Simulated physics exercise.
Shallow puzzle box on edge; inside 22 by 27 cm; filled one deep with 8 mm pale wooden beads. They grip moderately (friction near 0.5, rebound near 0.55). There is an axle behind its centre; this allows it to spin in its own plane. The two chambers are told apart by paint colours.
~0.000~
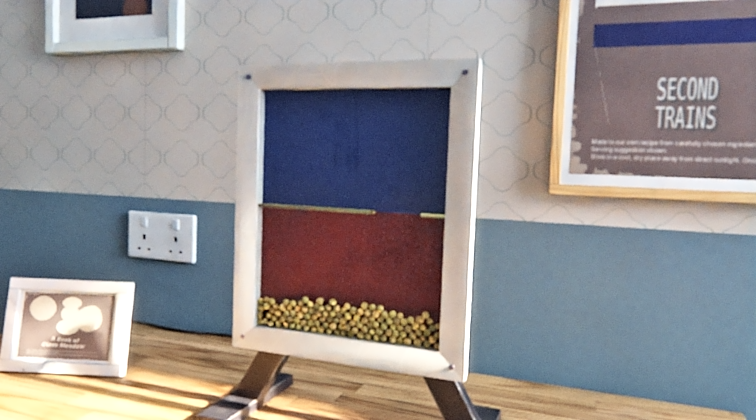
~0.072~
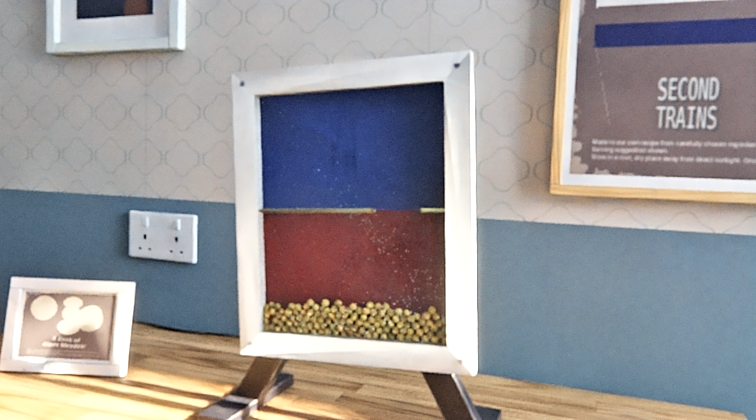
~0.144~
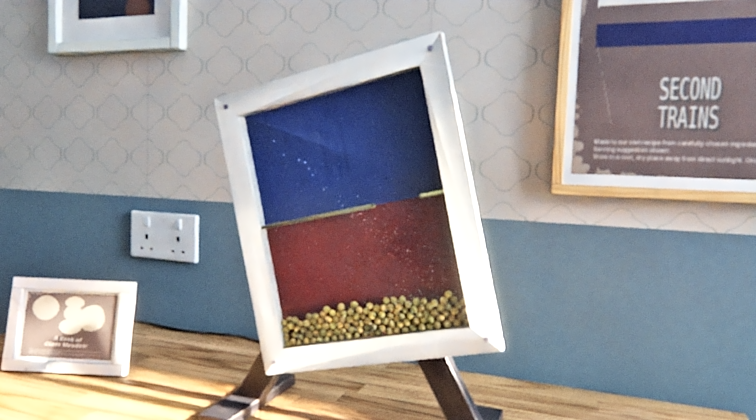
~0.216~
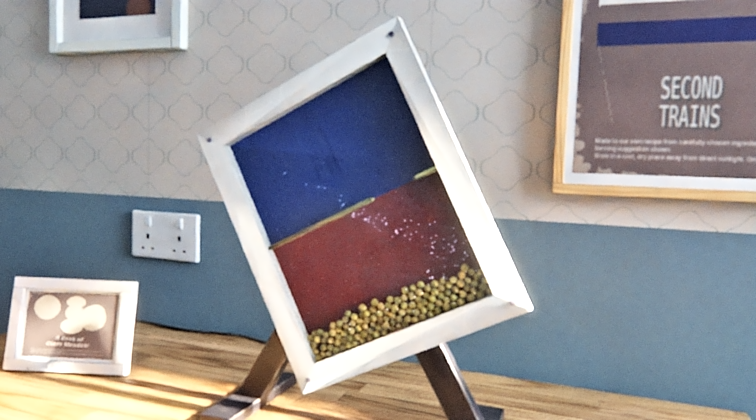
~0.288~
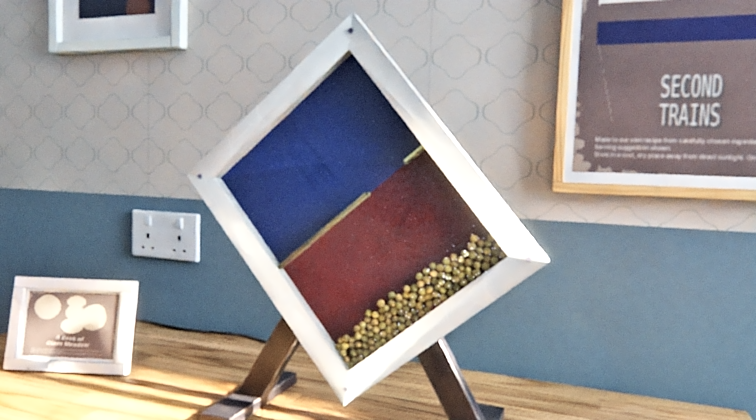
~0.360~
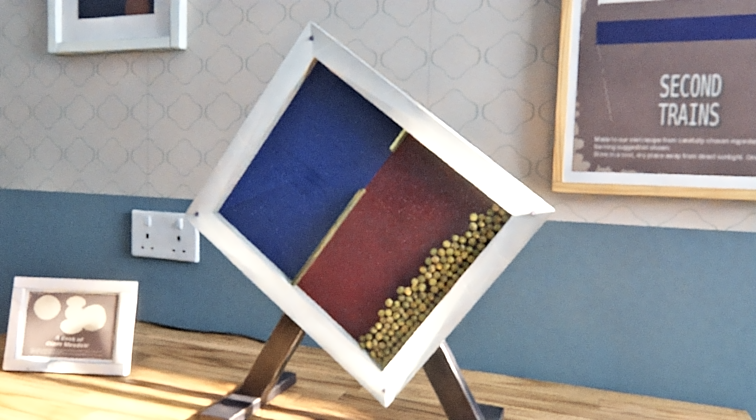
On a wooden surface against a patterned pale wall with a blue-painted lower part, a white-framed box on dark legs is seen from the front by a still camera. Its blue upper and red lower chambers are split by a thin gapped divider, with pale round beads below, between a small framed card and a "Second Trains" poster. The box turns steadily anticlockwise, and the beads shift along the red chamber towards its right side.
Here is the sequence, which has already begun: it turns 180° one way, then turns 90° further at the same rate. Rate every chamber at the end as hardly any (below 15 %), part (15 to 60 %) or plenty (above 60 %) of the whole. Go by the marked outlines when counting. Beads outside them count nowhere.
Ratings: Red chamber plenty, blue chamber part.
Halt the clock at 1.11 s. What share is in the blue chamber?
Share: Near 0 per cent.
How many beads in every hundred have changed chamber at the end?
Around 35 per cent, give or take.
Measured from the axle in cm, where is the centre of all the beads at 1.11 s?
Position estimate: Right 6 cm, above 4 cm.
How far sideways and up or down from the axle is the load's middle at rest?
Some 1 cm left and 9 cm below.
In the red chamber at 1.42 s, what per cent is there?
Share: Near 85 %.
By 1.11 s, it stands 180° anticlockwise; the beads' middle is 6 cm right of and 4 cm above the centre; red 100 %.
By 1.42 s, it has come round 225° anticlockwise; the beads' middle is 1 cm left of and level with the centre; red 85 %, blue 15 %.
By 1.73 s, it has come round 270° anticlockwise; the beads' middle is 1 cm left of and 9 cm below the centre; red 65 %, blue 35 %.
At rest by 2.3 s, it has come round 270° anticlockwise; red 65 %, blue 35 %.
